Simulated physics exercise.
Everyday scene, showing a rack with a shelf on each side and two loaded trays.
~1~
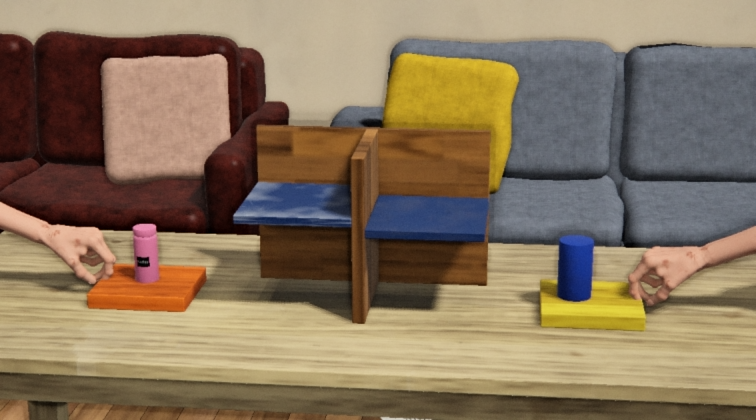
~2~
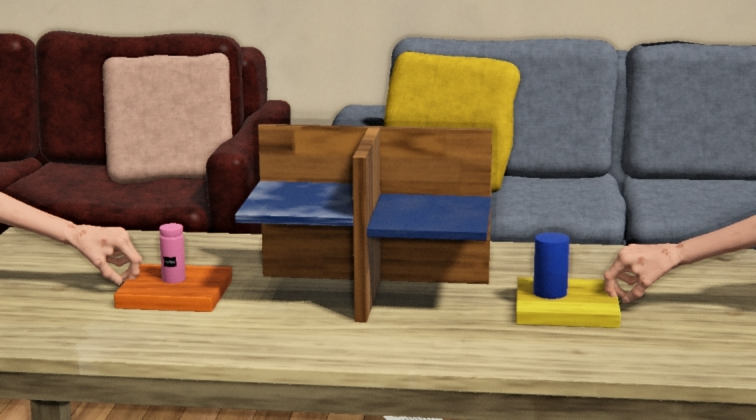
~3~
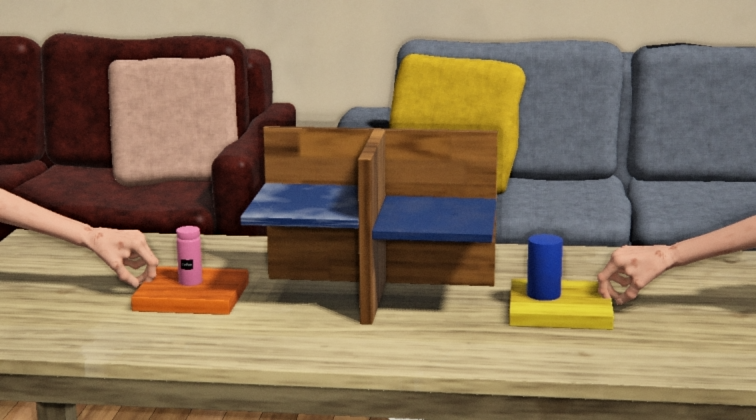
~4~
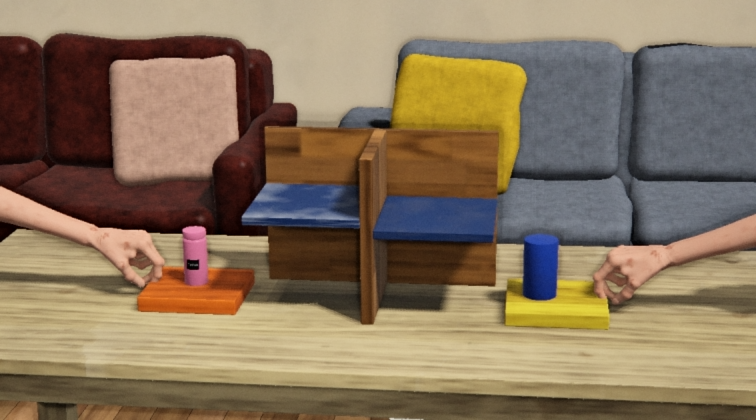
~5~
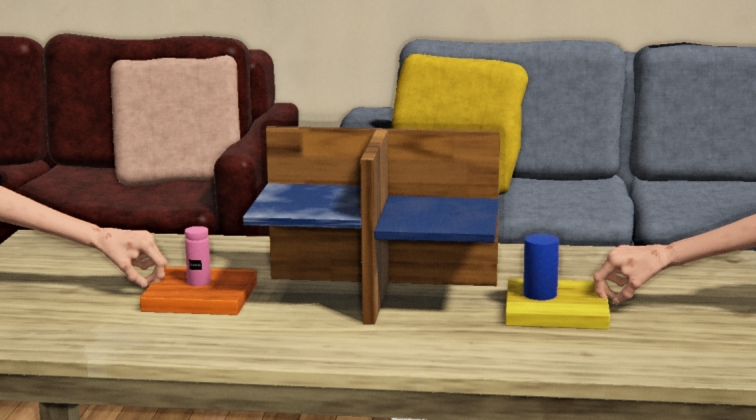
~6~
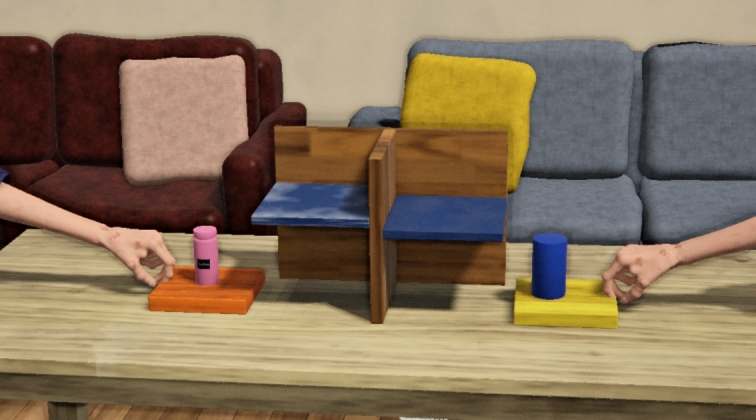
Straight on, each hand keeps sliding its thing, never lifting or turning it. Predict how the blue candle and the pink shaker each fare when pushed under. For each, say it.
Result: The blue candle slips under untouched, the pink shaker slips under untouched.
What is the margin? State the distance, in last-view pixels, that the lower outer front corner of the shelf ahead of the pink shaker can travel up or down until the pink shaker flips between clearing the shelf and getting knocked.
Move it 24 pixels downward and it flips.
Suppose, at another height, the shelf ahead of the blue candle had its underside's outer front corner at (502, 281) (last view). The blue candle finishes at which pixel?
Settles at approximately (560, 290) in the last view.
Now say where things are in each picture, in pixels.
Hands sliding the things forward; blue candle (575, 268); pink shaker (146, 253); shelf (366, 223), in the first picture.
Hands sliding the things forward; pink shaker (173, 253); yellow board (567, 302), in the second picture.
Hands sliding the things forward; blue candle (545, 268); orange board (192, 290), in the third picture.
Hands sliding the things forward; pink shaker (195, 256); shelf (374, 224), in the fourth picture.
Hands sliding the things forward; blue candle (541, 267); yellow board (557, 303), in the fifth picture.
Hands sliding the things forward; blue candle (549, 267); pink shaker (206, 255); orange board (208, 290), in the sixth picture.
Then, 0.66 s on from there, blue candle riding along near (519, 266); pink shaker riding along near (230, 257).
Then, 1.18 s on from there, blue candle riding along near (481, 265); pink shaker riding along near (261, 258).
Then, 1.62 s on from there, blue candle riding along near (449, 264); pink shaker riding along near (287, 258).
In the end, the blue candle clears the shelf, near (439, 264); the pink shaker clears the shelf, near (312, 259).
